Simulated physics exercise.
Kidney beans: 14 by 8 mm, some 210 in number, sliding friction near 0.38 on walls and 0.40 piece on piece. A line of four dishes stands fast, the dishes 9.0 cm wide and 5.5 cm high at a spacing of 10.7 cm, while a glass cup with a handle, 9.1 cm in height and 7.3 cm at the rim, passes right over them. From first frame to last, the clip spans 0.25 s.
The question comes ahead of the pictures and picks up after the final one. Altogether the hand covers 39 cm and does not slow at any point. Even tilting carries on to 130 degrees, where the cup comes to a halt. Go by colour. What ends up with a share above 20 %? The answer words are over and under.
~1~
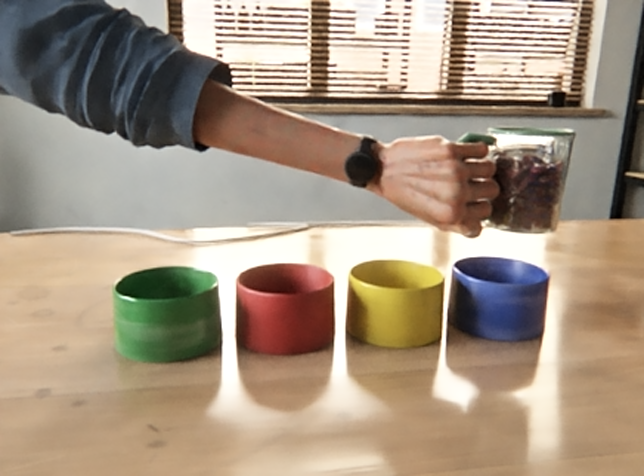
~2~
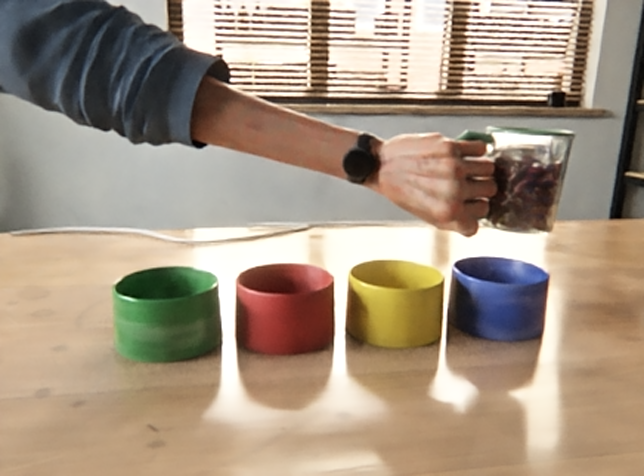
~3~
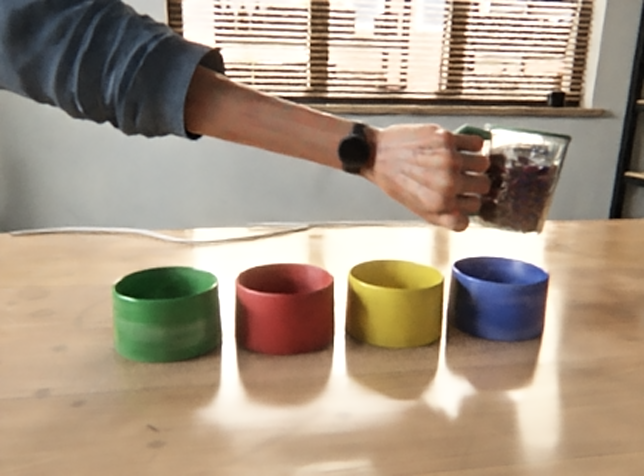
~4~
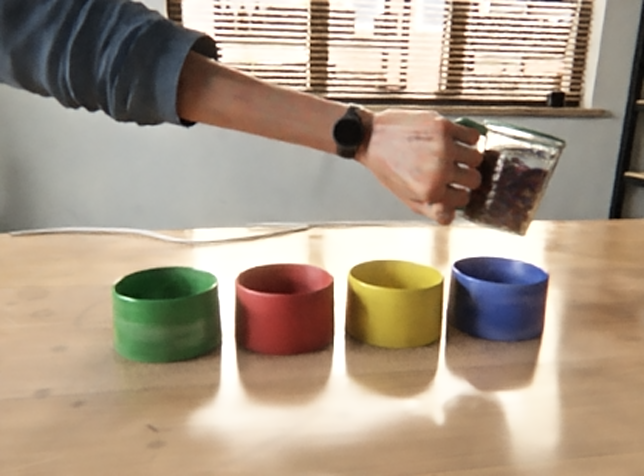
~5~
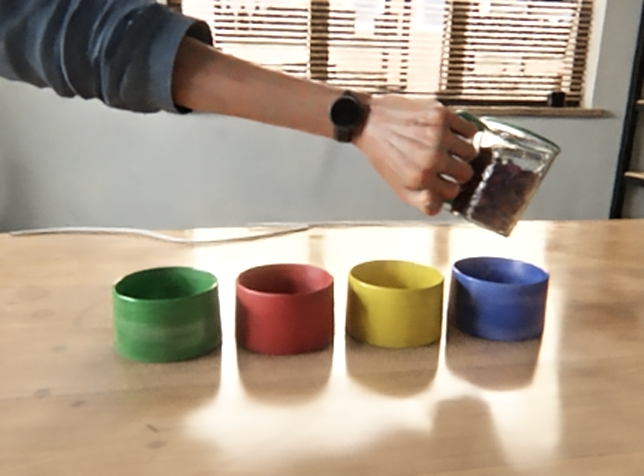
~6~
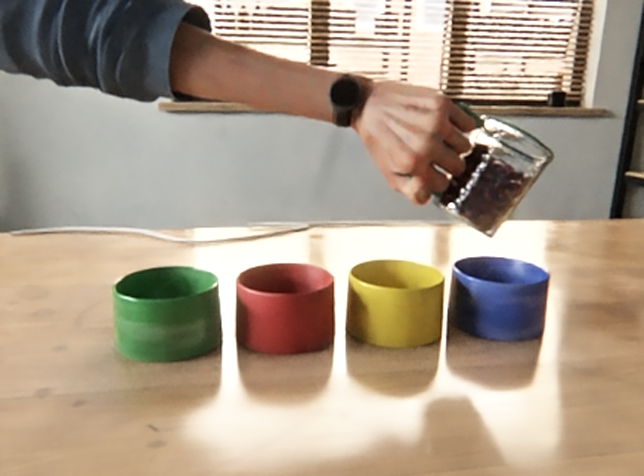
Red dish: Under. Blue dish: Under. Green dish: Under. Yellow dish: Over. Counter: Under.
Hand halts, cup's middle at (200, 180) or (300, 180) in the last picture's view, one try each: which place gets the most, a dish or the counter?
I'd bet on yellow for the first try and yellow for the second.
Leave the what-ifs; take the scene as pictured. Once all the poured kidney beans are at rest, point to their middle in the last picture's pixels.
In the last view, approximately (391, 303).
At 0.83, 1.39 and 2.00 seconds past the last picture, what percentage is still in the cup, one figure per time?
It goes roughly like this: 0, 0, 0 per cent.
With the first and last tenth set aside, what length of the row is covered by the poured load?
Length: Approx. 6 cm.
Then, 0.83 s after the last picture, tilt 130 degrees; cup holds 0 %, yellow 95 %.
Then, 1.39 s after the last picture, tilt 130 degrees; cup holds 0 %, yellow 95 %.
Then, 2.00 s after the last picture, tilt 130 degrees; cup holds 0 %, yellow 95 %.
In the end, red 0 %, blue 0 %, green 0 %, yellow 95 %, counter 5 %.
